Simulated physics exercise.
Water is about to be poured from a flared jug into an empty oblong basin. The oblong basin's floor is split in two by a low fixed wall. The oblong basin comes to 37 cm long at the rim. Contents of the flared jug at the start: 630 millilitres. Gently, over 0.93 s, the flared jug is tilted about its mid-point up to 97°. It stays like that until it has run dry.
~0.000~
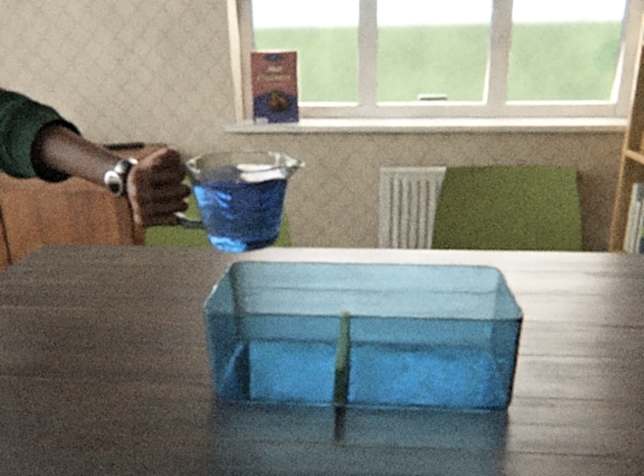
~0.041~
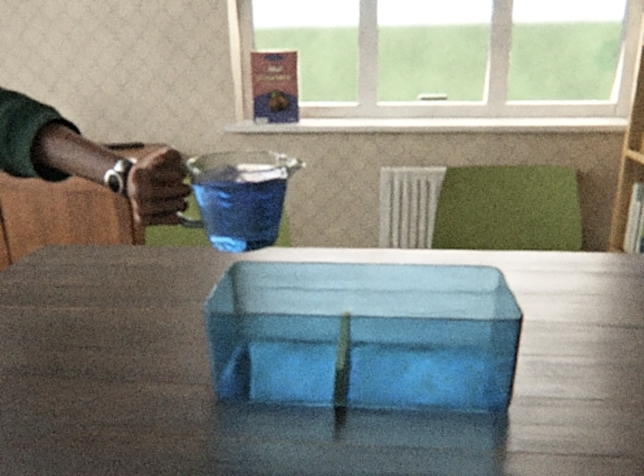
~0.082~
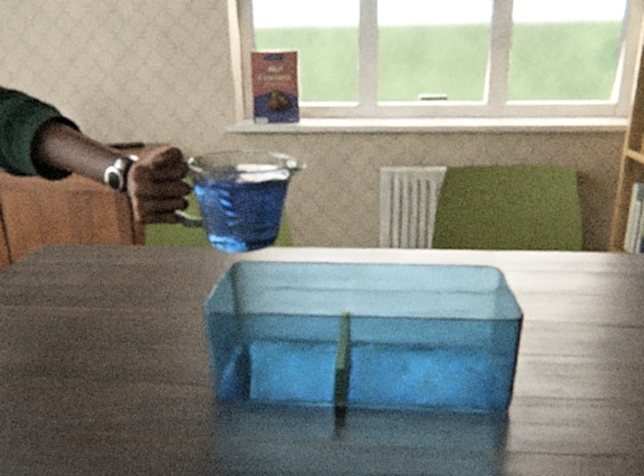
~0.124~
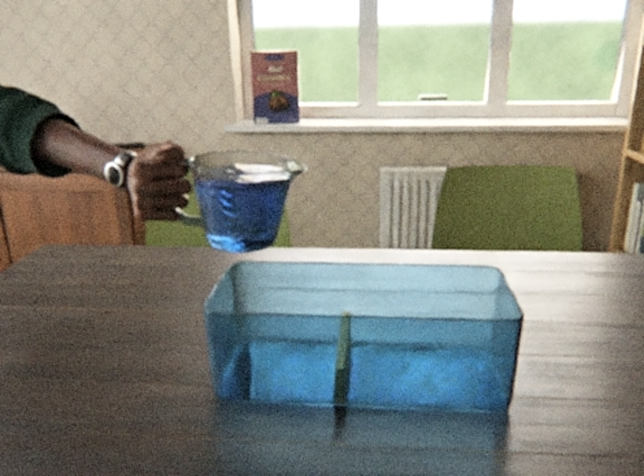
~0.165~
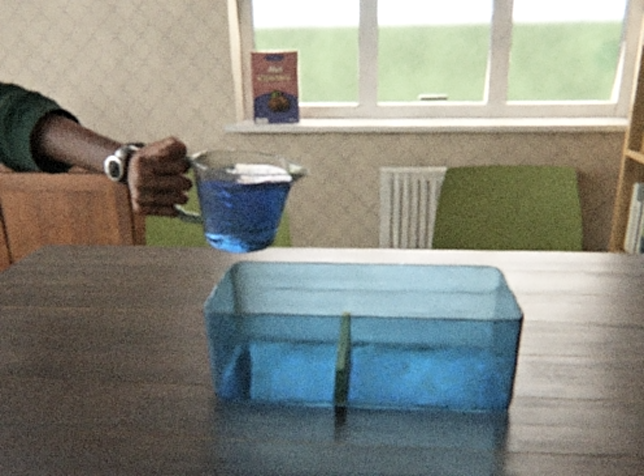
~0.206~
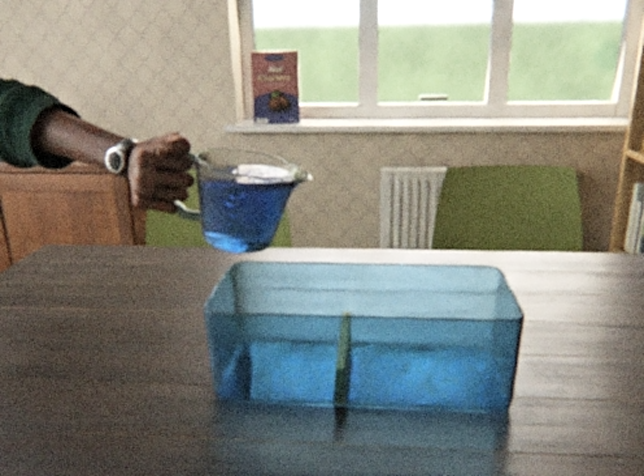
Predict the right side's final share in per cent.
The right side finishes with roughly 59 per cent.
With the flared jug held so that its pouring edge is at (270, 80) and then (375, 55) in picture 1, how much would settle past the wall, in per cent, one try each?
The first try gives 45 percent and the second 90 percent.
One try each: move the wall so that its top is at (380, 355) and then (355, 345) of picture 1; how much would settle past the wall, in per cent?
The first gives near 10 per cent and the second near 35 per cent.
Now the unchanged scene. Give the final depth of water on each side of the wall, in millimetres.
Left part about 10 mm deep, right part about 12 mm deep.
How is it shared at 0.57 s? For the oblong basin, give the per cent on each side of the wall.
I'd say some 1 in a hundred on the left and 12 on the right.
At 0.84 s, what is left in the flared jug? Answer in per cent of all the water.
Close to 14 percent of the total.
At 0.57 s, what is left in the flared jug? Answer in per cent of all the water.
I'd estimate some 66 % remains.
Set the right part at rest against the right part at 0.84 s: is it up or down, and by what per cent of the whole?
It goes up by about 5.
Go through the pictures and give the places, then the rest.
It leans 0°; its right rim is at (304, 163); the water meets the walls at (196, 173) and (289, 174); the oblong basin's rim runs from (217, 286) to (511, 292); the wall's top is at (343, 338), in the first picture.
It leans 0°; its right rim is at (305, 164); the water meets the walls at (196, 173) and (289, 174), in the second picture.
It leans 2°; its right rim is at (306, 165); the water meets the walls at (197, 173) and (290, 174), in the third picture.
It leans 4°; its right rim is at (307, 168); the water meets the walls at (199, 172) and (292, 176), in the fourth picture.
It leans 7°; its right rim is at (309, 172); the water meets the walls at (201, 172) and (294, 176), in the fifth picture.
It leans 11°; its right rim is at (312, 177); the water meets the walls at (203, 173) and (298, 178), in the sixth picture.
Then, 0.57 s in, the tilt is 66° and 67 per cent is still to pour, 1 is left of the wall and 11 right of it.
Then, 0.84 s in, the tilt is 95° and 14 per cent is still to pour, 21 is left of the wall and 53 right of it.
Then, 1.12 s in, the tilt is 97° and 1 per cent is still to pour, 41 is left of the wall and 58 right of it.
Then, 1.43 s in, the tilt is 97° and 0 per cent is still to pour, 41 is left of the wall and 59 right of it.
Finally, 41 per cent lies left of the wall, 59 right of it and 0 outside.
